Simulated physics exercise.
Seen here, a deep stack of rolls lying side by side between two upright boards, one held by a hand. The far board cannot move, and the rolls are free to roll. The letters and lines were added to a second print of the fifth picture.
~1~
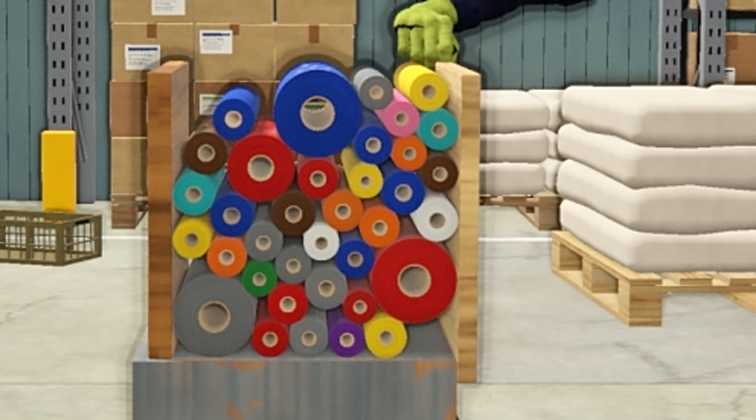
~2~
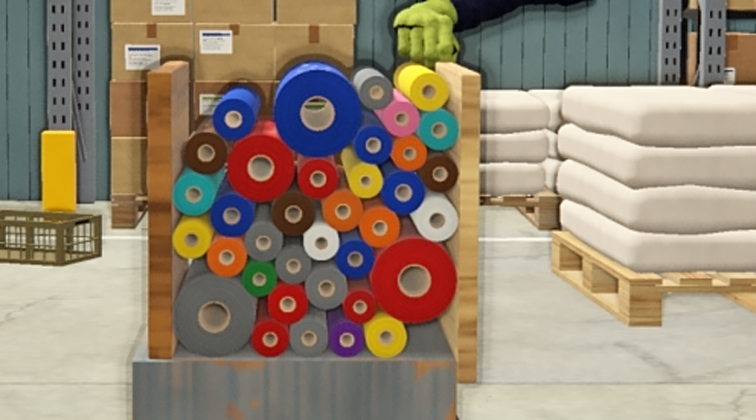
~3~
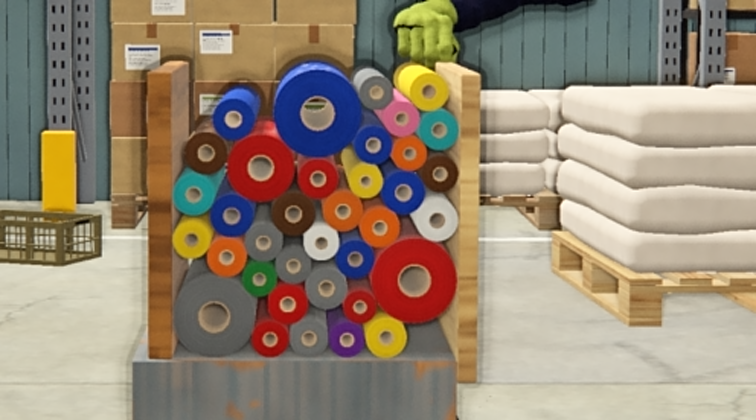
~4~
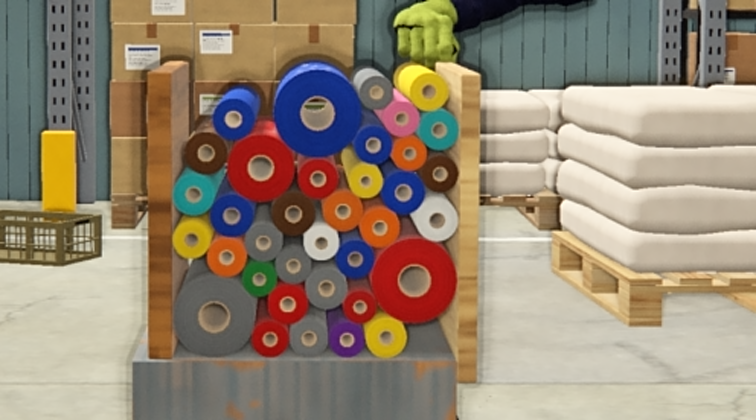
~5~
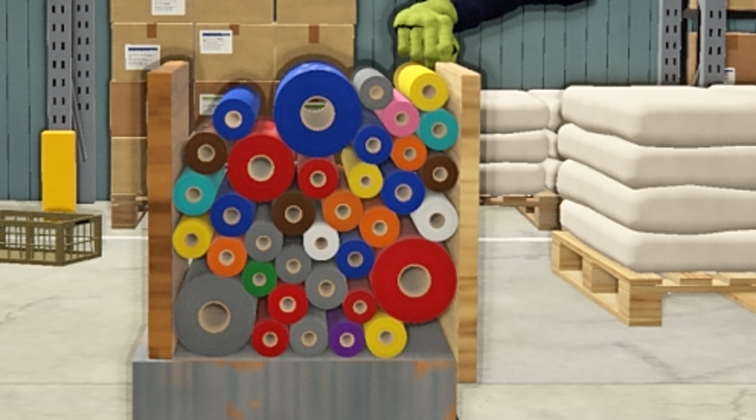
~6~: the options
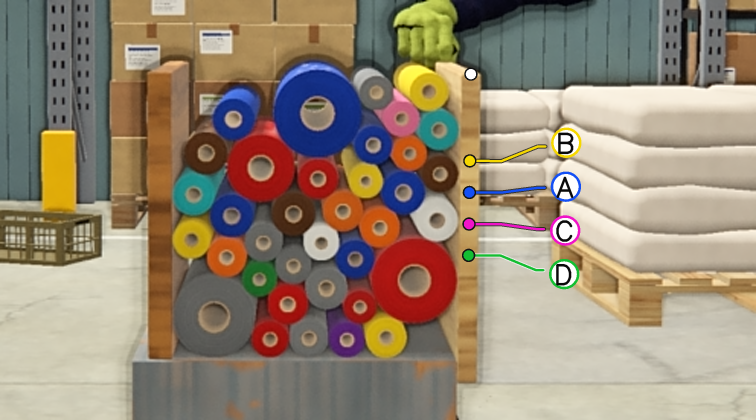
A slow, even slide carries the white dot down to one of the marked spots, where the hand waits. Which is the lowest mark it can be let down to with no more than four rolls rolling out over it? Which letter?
No lower than A.
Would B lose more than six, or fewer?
It loses fewer than six.
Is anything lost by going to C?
Yes, at C.
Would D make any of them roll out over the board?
At D: Yes.
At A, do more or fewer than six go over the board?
Fewer than six.
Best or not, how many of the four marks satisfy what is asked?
The number is two.
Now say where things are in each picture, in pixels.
An orange roll (409, 153); a pink roll (402, 118); a yellow roll (429, 91), in the first frame.
A yellow roll (429, 91); side board (452, 208), in the second frame.
A grey roll (215, 317); a red roll (414, 280), in the third frame.
A green roll (259, 279); a grey roll (263, 243), in the fourth frame.
A yellow roll (191, 240); an orange roll (409, 153); a pink roll (402, 118), in the fifth frame.
On the copy, A at (469, 193); B at (470, 161); C at (469, 224); D at (468, 255); the white dot at (471, 75).
On A. First, top of the board (460, 136).
Then, top of the board (459, 192).
Finally, top of the board (459, 192), four out over the board.
By contrast, B none out over the board; C more than four out over the board; D more than four out over the board.
